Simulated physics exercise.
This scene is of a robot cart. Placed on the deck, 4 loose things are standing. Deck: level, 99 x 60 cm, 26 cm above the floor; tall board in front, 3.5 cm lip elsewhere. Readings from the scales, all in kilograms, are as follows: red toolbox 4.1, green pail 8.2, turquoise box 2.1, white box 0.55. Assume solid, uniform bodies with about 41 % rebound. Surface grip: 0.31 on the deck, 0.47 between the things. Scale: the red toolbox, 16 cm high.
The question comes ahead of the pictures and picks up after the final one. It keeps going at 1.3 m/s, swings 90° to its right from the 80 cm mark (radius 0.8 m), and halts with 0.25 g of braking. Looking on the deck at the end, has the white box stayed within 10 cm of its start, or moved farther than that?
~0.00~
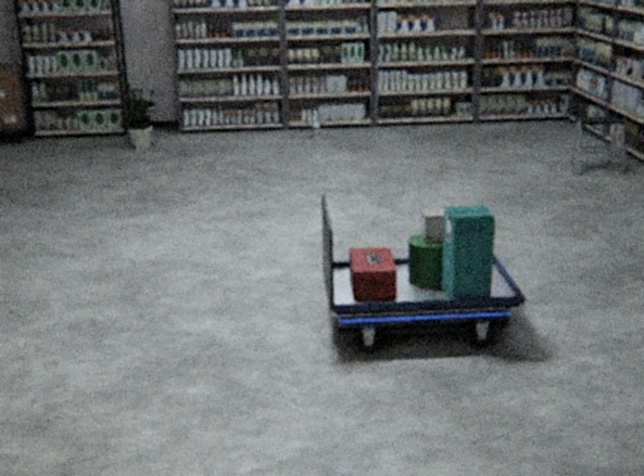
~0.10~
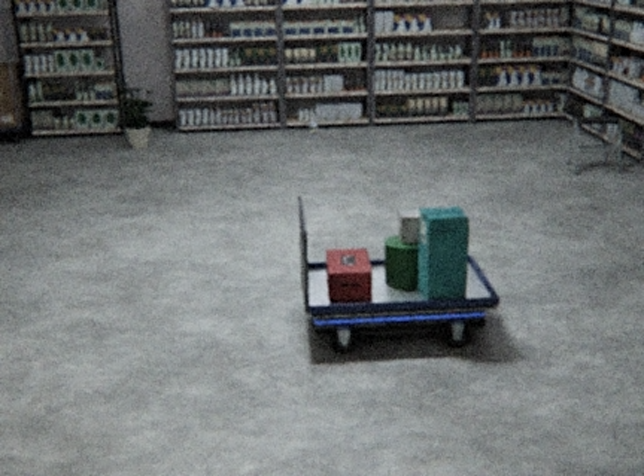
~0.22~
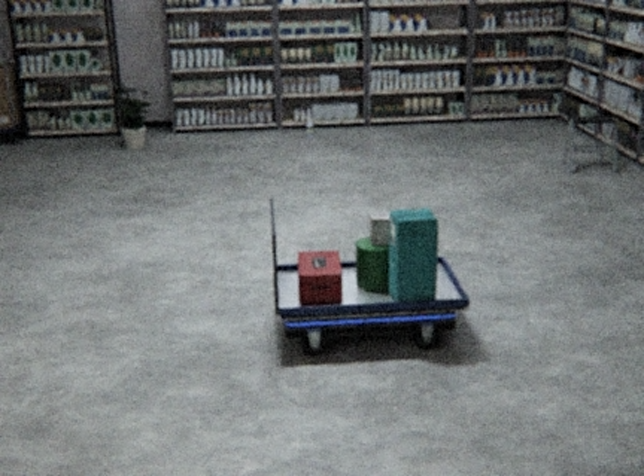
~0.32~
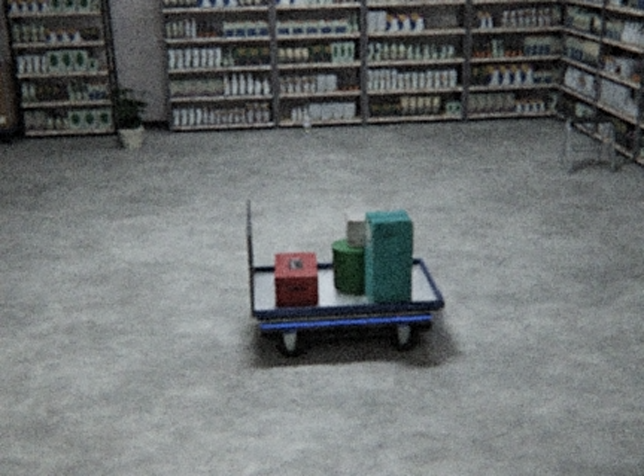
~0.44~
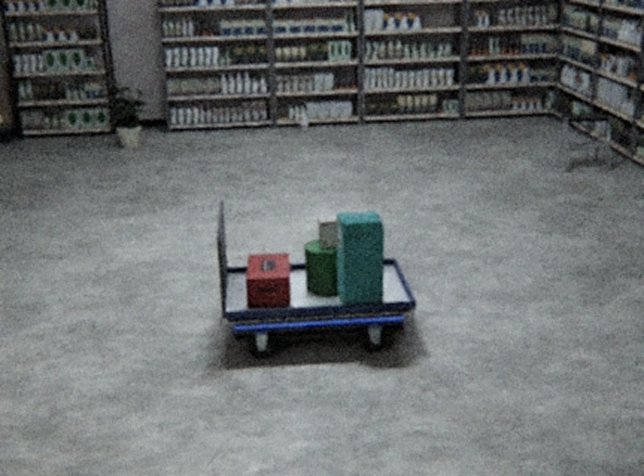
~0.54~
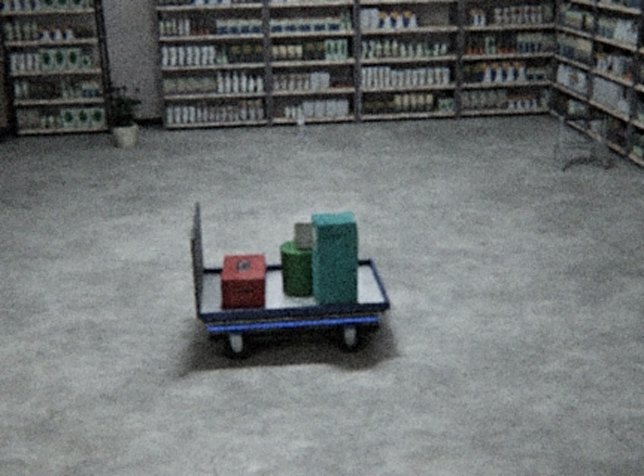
It has stayed within range.
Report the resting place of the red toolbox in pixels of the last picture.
About (162, 189).
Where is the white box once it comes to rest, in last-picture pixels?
End position: Roughly (179, 170).
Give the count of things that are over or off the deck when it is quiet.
The count is 0.
After 0.94 s, cart has run 122 cm, turned 20°; red toolbox slid 8 cm.
After 1.24 s, cart has run 161 cm, turned 48°; red toolbox slid 11 cm.
After 1.64 s, cart has run 213 cm, turned 84°; red toolbox slid 11 cm.
At rest (2.8 s), not toppled but over 10 cm from the start, red toolbox; the other 3 in place, give or take 10 cm. Seen from the same camera at the end, white box near (179, 170).
